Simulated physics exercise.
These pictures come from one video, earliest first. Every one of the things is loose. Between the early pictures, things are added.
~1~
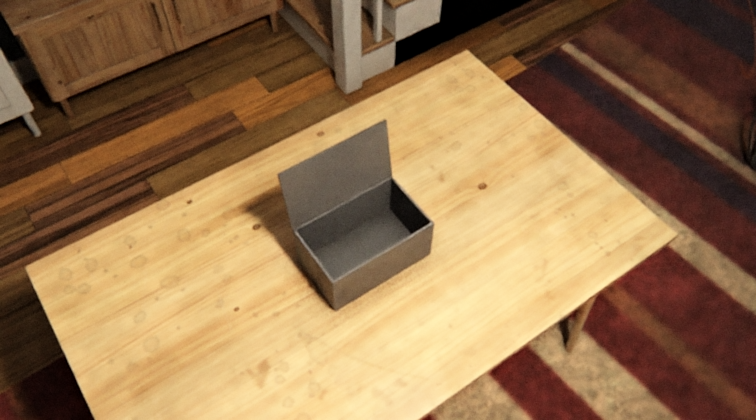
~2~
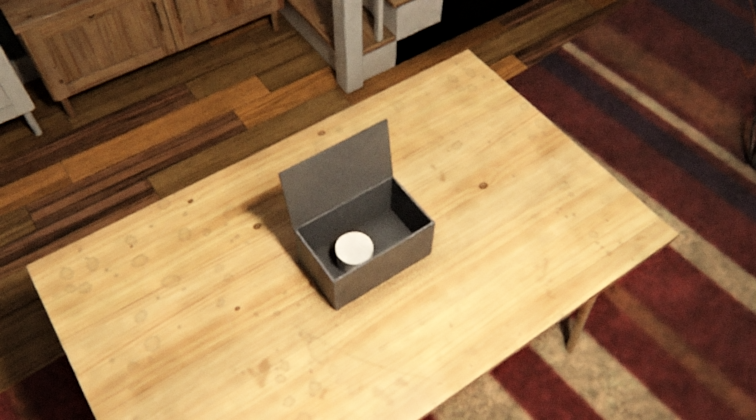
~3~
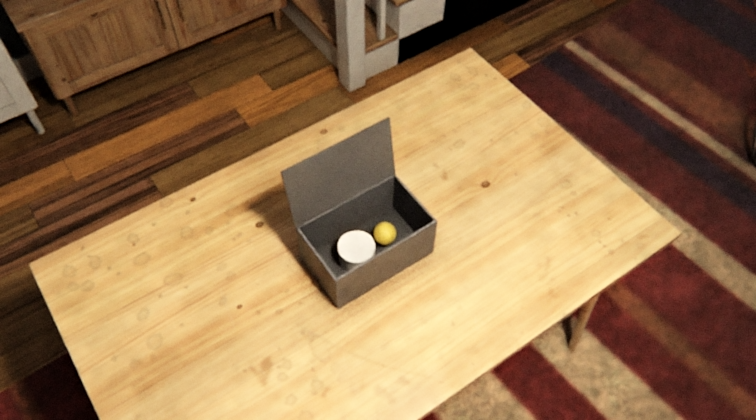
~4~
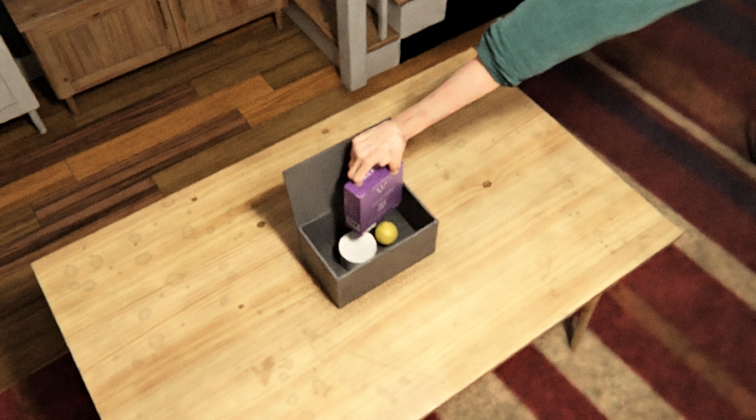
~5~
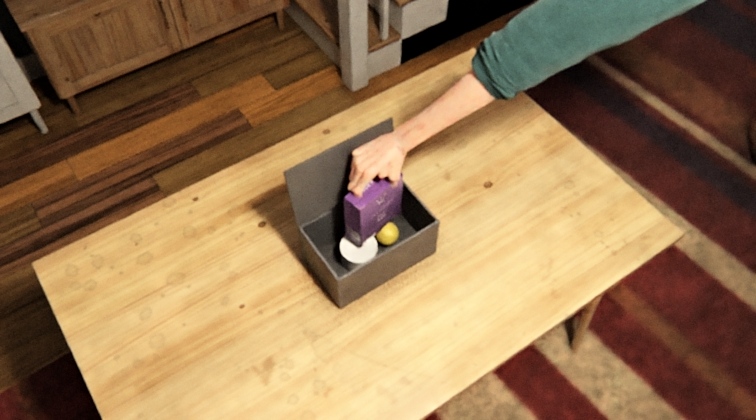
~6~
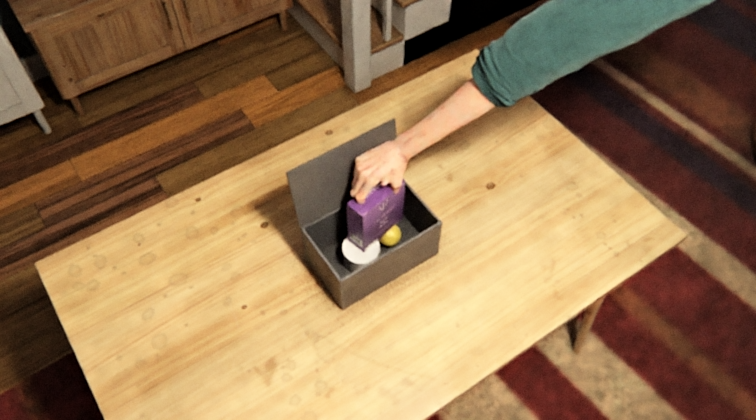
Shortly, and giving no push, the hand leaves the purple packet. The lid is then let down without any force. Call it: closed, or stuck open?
Stuck open.
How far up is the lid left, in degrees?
I'd put it at roughly 55°.
Then, 1.40 s later than the last frame, lid 87° above the rim; purple packet tilted by 16° near (385, 202).
Then, 2.30 s later than the last frame, lid 62° above the rim; purple packet tilted by 4° near (391, 208); yellow lemon moved a little.
When it is over, lid 56° above the rim; left askew, purple packet; the other 2 as before. End places, in pixels of the last picture, purple packet near (392, 208).
